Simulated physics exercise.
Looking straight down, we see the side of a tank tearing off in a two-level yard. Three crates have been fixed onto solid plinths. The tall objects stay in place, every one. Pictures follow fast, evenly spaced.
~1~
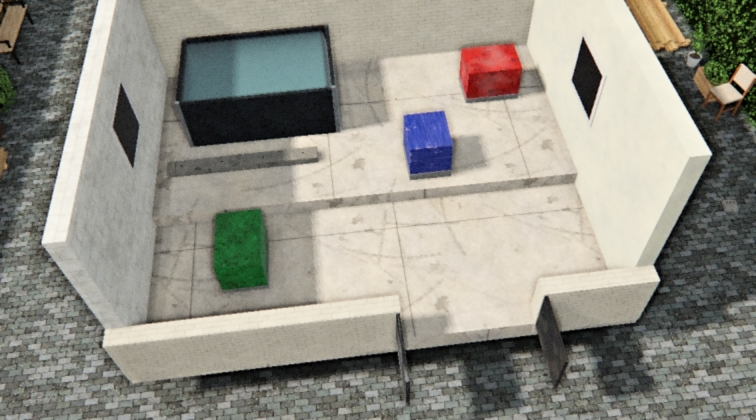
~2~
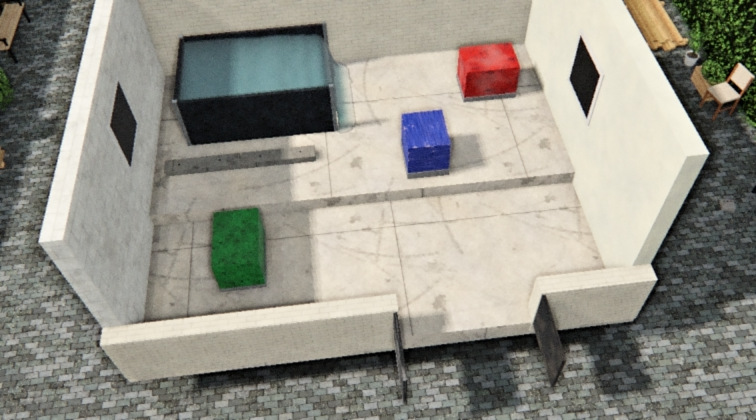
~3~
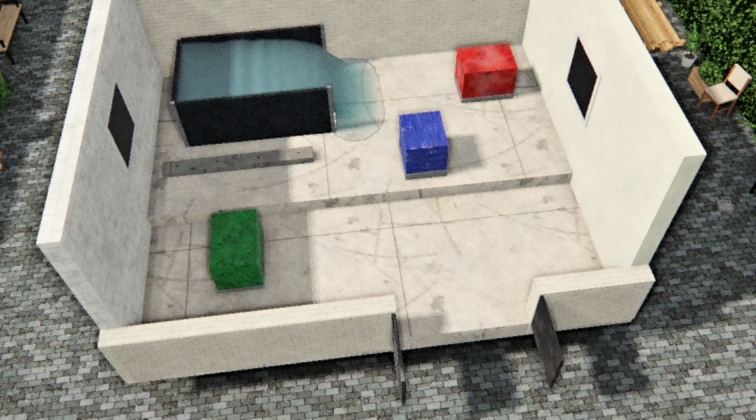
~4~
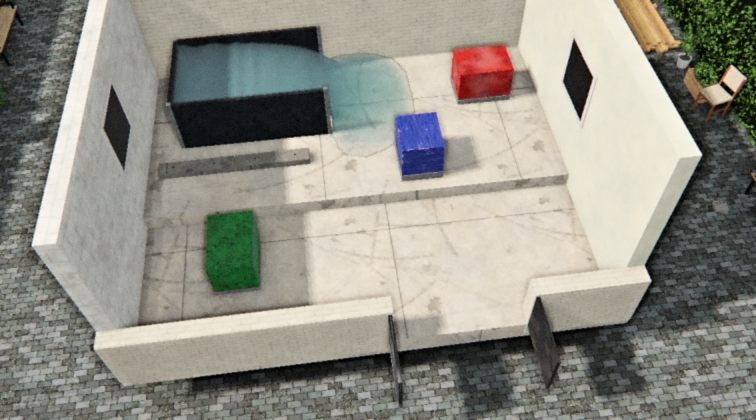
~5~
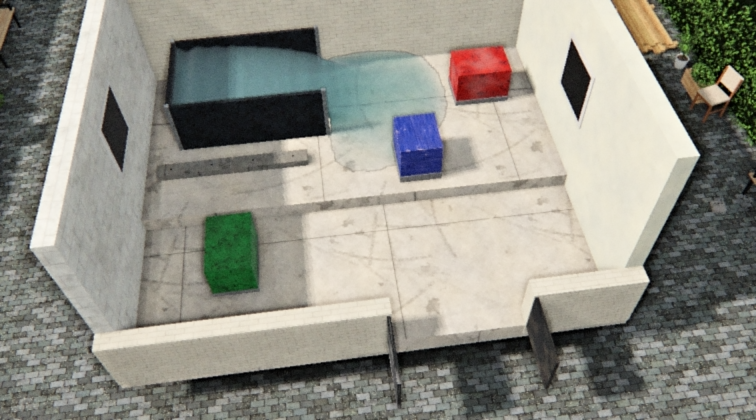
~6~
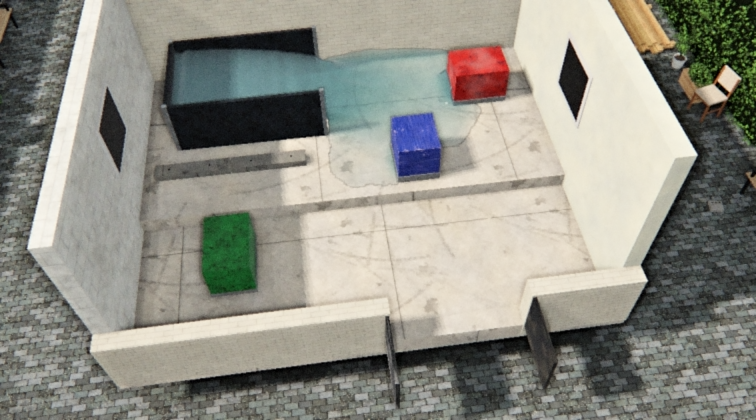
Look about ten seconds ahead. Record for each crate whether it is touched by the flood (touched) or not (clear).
Record: Red crate touched, blue crate touched, green crate touched.
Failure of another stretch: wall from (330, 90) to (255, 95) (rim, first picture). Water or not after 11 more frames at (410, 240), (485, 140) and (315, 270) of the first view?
Spot one inundated, spot two spared, spot three inundated.
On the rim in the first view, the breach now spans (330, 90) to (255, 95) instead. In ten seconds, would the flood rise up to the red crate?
In that case the red crate is never flooded.
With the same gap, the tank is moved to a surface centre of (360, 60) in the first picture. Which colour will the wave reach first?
I'd go with the one in red.
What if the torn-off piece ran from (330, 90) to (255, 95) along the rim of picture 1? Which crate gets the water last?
It's the crate marked red.
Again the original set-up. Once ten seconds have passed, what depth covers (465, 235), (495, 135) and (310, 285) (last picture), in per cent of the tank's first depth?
8, 6 and 14 per cent, roughly.
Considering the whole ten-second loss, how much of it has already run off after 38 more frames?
Roughly 65 percent of it.
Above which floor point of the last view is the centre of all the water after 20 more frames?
My guess is about (433, 142).
A moment on, water covers 30 % of the floor; the red crate water round its plinth, the blue crate water round its plinth, the green crate not reached.
Next, water covers 45 % of the floor; the red crate water round its plinth, the blue crate water round its plinth, the green crate not reached.
Then, water covers 55 % of the floor; the red crate water round its plinth, the blue crate water round its plinth, the green crate not reached.
Later, water covers 85 % of the floor; the red crate water round its plinth, the blue crate water round its plinth, the green crate water round its plinth.
In the end, water covers 90 % of the floor; the red crate was topped, the blue crate was topped, the green crate was topped.
